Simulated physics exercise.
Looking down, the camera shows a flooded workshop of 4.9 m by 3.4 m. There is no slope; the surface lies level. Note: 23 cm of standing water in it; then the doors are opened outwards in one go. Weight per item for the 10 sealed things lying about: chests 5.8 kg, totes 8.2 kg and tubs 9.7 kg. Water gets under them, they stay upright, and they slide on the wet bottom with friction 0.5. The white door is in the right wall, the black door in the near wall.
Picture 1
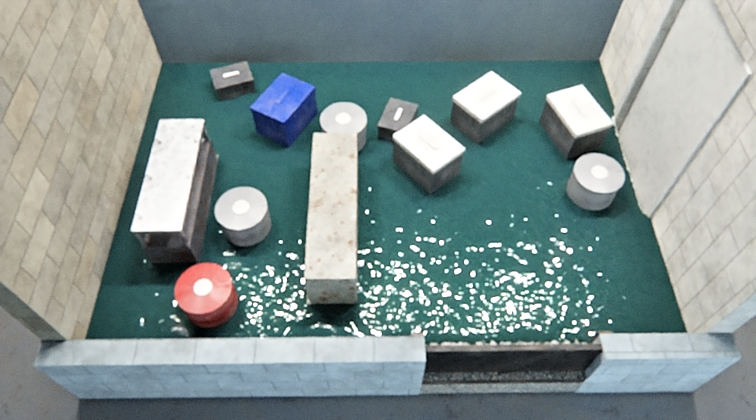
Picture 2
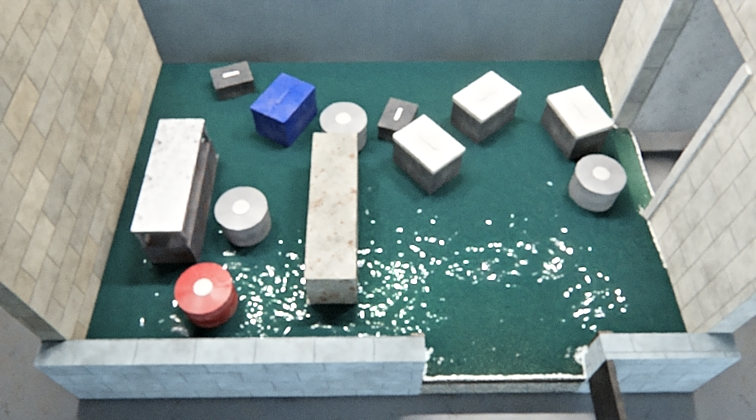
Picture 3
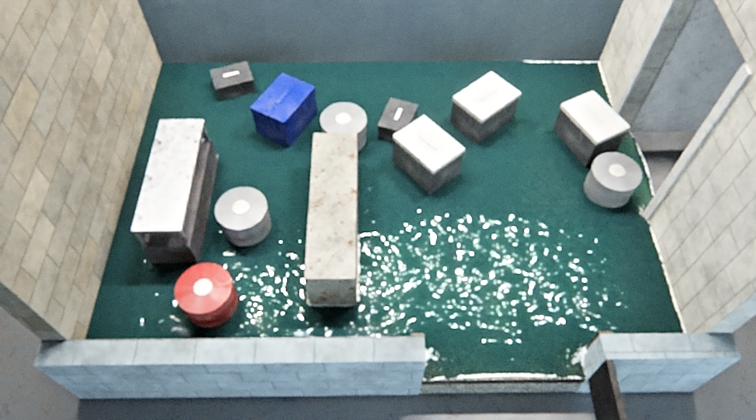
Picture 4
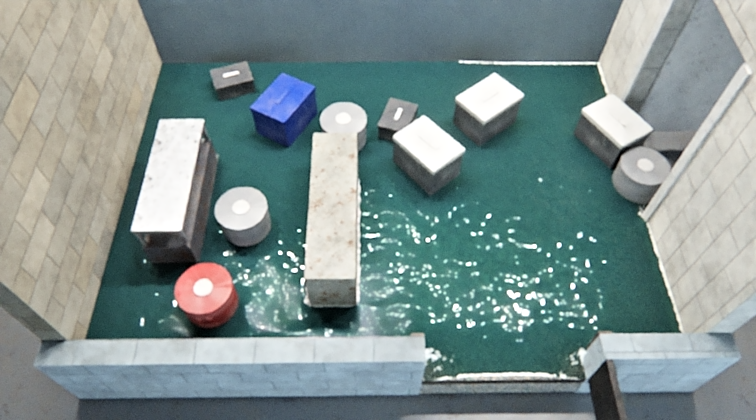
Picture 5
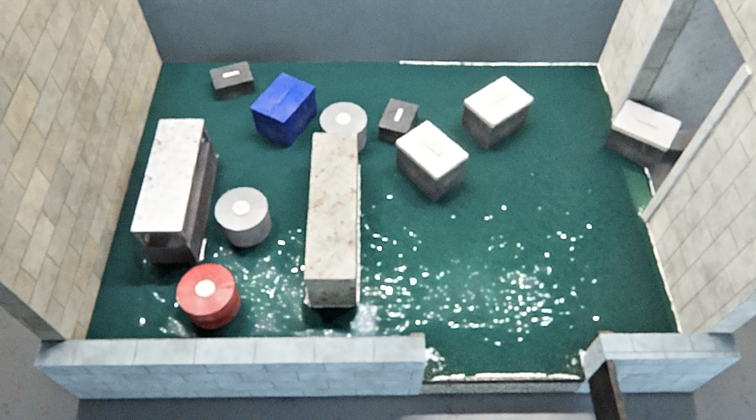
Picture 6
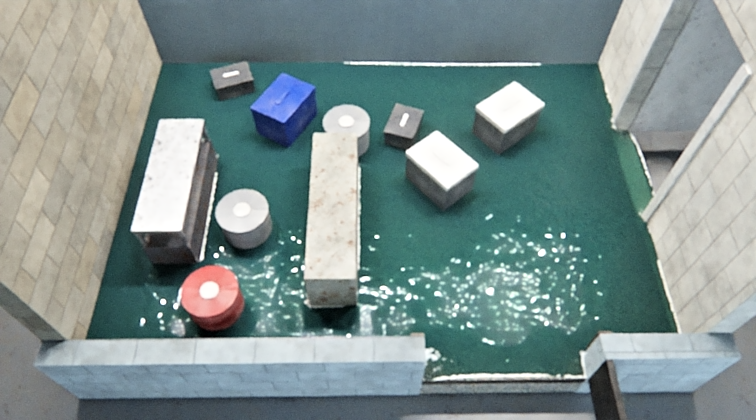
The clip shows boxes and round tubs in a flooded room as openings appear in the right and near walls; a pale box and grey tub drift out through the right doorway, then nearby boxes shift slightly rightward.
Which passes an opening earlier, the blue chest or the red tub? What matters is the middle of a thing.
The blue one.
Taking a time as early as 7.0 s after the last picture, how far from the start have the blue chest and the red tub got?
300 and 60 cm, roughly.
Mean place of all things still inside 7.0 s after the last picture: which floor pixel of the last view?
Mean position approx. (432, 211).
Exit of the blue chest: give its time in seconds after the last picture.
Around 10.0 s.
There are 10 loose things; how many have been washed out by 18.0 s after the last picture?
The answer is 6.
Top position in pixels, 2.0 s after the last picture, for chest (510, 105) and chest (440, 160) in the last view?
Somewhere around (586, 145) and (503, 208).
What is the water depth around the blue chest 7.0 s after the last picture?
Roughly 11 cm.
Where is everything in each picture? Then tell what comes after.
The blue chest at (283, 97) floats; the red tub at (203, 288), afloat; about 3460 L in view; 0 of 10 have shifted, in the first picture.
The blue chest at (283, 97), afloat; the red tub at (203, 288) floats; 23 cm deep round most things; 0 of 10 have shifted, in the second picture.
The blue chest at (283, 97), afloat; the red tub at (203, 288) floats; 23 cm deep round most things; 2 of 10 have shifted, in the third picture.
The blue chest at (283, 97) floats; the red tub at (203, 288) floats; 23 cm deep round most things; 2 of 10 have shifted, in the fourth picture.
The blue chest at (283, 97) floats; the red tub at (206, 289), afloat; 22 cm deep round most things; 4 of 10 have shifted, in the fifth picture.
The blue chest at (283, 97), afloat; the red tub at (209, 291), afloat, 5 cm from its start; about 2940 L in view; 6 of 10 have shifted, in the sixth picture.
Then, 2.0 s after the last picture the blue chest is near (342, 103), 0.6 m from its start, afloat; the red tub is near (246, 305), 0.4 m from its start, afloat; 2 of 10 are out; 8 afloat.
Then, 7.0 s after the last picture the blue chest is near (551, 217), 2.8 m from its start, afloat; the red tub is near (287, 315), 0.7 m from its start, afloat; 4 of 10 are out; 6 afloat.
Then, 14.0 s after the last picture the blue chest has gone out (9.8 s after the last picture); the red tub is near (289, 317), 0.7 m from its start, aground; 6 of 10 are out; 1 afloat.
Then, 18.0 s after the last picture the blue chest has gone out (9.8 s after the last picture); the red tub is near (289, 317), 0.7 m from its start, aground; 6 of 10 are out; 0 afloat.
